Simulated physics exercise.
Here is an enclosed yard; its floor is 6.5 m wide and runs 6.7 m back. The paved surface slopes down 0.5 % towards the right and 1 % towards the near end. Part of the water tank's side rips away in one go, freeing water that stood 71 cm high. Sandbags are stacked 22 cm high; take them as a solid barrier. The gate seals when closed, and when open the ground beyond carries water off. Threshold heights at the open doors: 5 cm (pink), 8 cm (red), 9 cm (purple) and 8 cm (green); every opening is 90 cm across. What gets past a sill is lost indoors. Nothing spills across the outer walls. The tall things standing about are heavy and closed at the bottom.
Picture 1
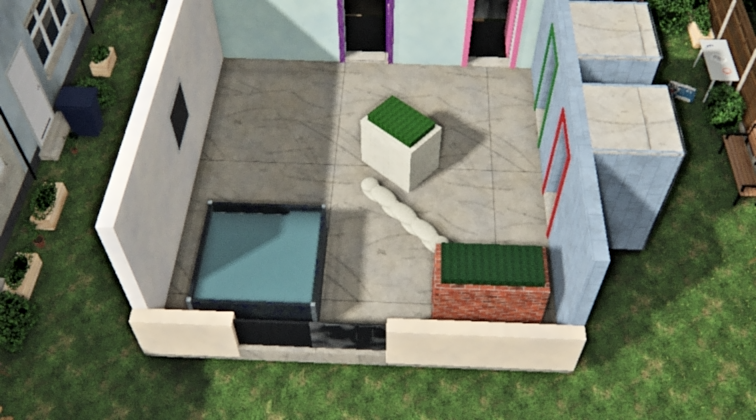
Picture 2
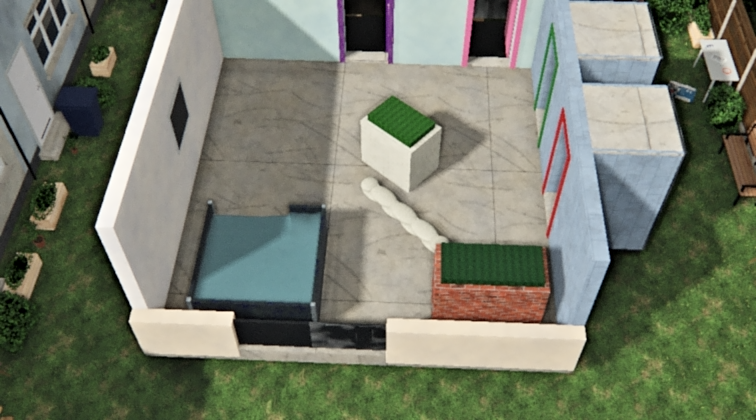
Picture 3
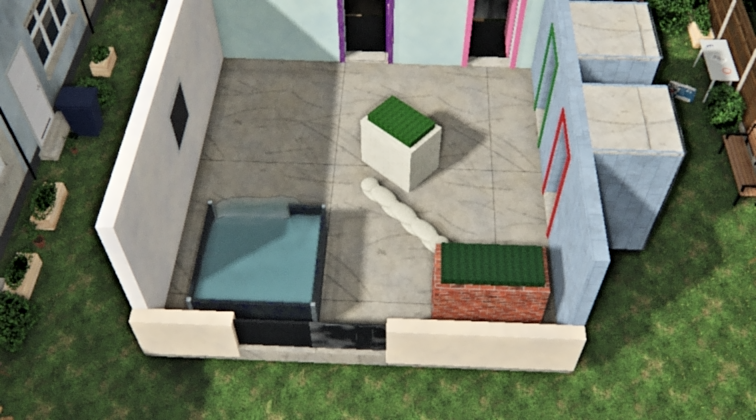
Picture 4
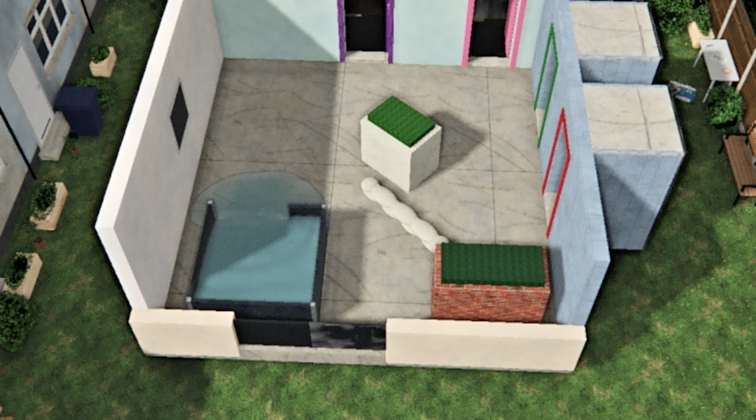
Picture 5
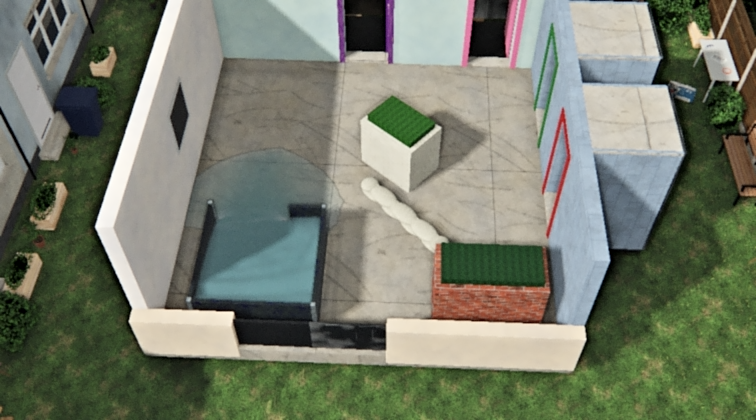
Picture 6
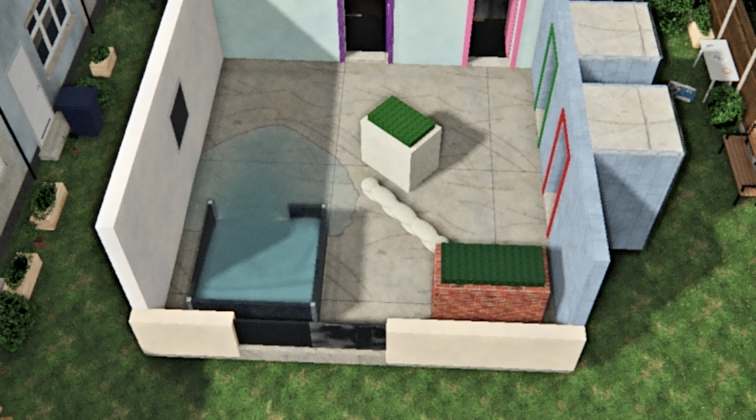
Water pours from the far side of a dark-edged tank and spreads across the paved yard.
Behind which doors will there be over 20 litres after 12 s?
Within that time: At the pink door it passes the limit; at the red door it stays under the limit; at the purple door it exceeds the limit; at the green door it passes the limit.
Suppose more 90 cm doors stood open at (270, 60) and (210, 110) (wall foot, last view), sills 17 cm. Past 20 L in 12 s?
In that order: Past it, under.
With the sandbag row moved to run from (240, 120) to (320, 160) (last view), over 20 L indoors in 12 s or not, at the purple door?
Then: Purple under.
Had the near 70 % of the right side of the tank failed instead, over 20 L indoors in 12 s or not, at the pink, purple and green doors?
Then: Pink over, purple below, green under.
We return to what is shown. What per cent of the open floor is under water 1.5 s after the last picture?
Near 40 per cent is wet.
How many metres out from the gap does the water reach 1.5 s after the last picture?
Some 5.0 m out.
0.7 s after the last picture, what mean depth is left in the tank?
Roughly 42 cm on average.
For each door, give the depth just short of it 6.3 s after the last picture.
In cm: Pink 11, red 8, purple 7, green 15.
Then, 0.7 s after the last picture water covers 35 % of the floor and is deepest (32 cm) near (246, 221); pink door not reached, red door not reached, purple door not reached, green door not reached.
Then, 1.5 s after the last picture water covers 40 % of the floor and is deepest (42 cm) near (240, 63); pink door not reached, red door not reached, purple door 17 cm at the sill, 2 L in, green door not reached.
Then, 2.8 s after the last picture water covers 50 % of the floor and is deepest (26 cm) near (252, 87); pink door 5 cm at the sill, 0 L in, red door not reached, purple door 15 cm at the sill, 33 L in, green door not reached.
Then, 6.3 s after the last picture water covers 75 % of the floor and is deepest (20 cm) near (556, 349); pink door 11 cm at the sill, 27 L in, red door 8 cm at the sill, 1 L in, purple door 7 cm at the sill, 43 L in, green door 15 cm at the sill, 67 L in.
Then, 11.3 s after the last picture water covers 95 % of the floor and is deepest (14 cm) near (556, 349); pink door 7 cm at the sill, 89 L in, red door 6 cm at the sill, 1 L in, purple door 3 cm at the sill, 43 L in, green door 8 cm at the sill, 103 L in.
